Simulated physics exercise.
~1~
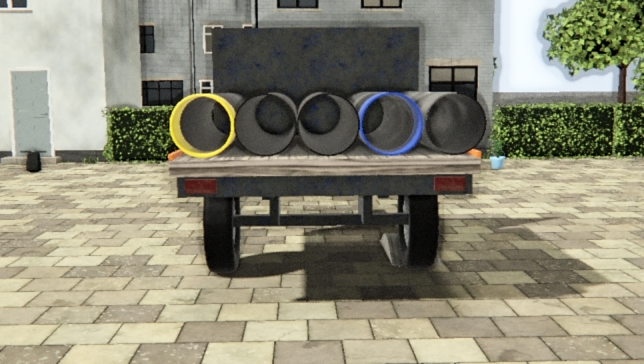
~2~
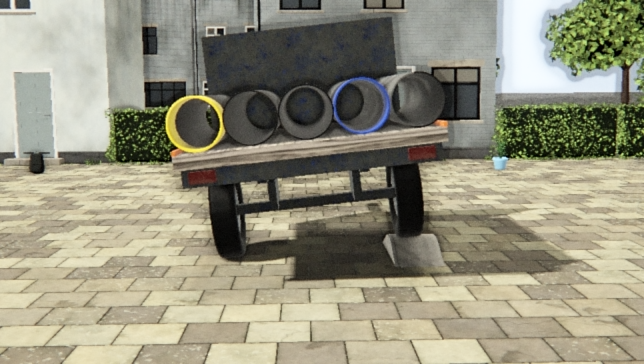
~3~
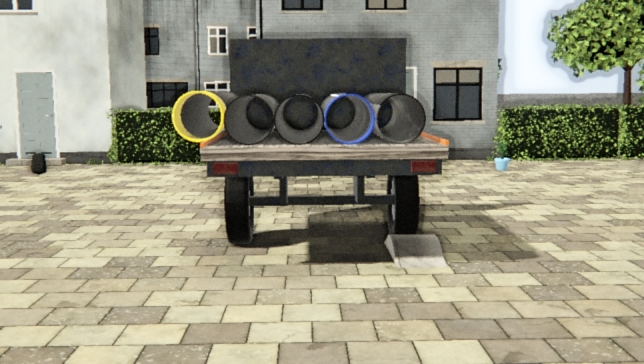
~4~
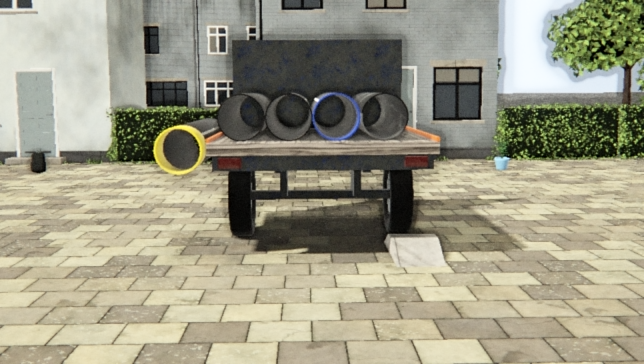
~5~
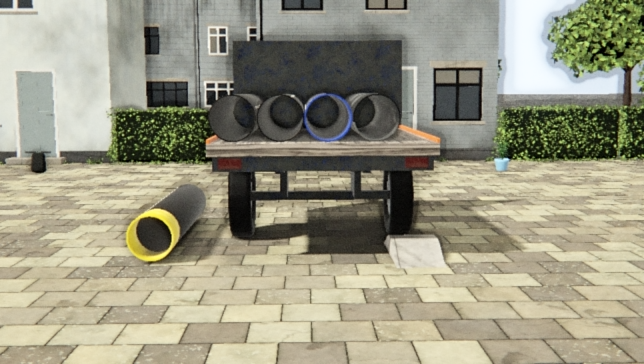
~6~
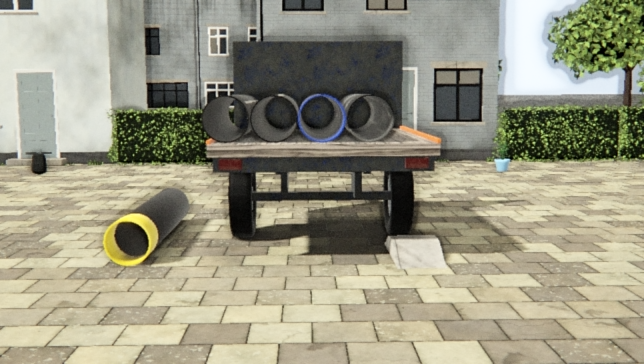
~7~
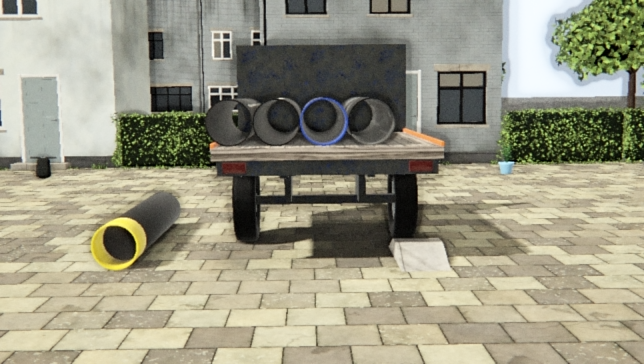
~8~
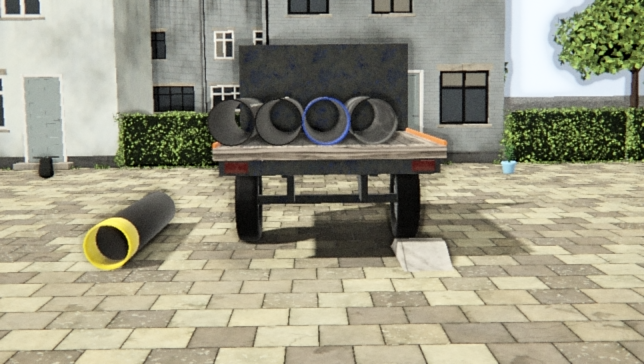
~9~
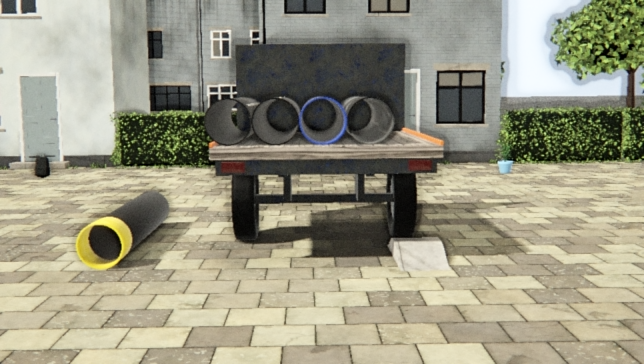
A yellow-rimmed pipe rolled off the left side of a flat trailer after the trailer tipped left over a hump and leveled out, landing on the paving and rolling a little farther before stopping, while the blue-rimmed one shifted left but stayed aboard.
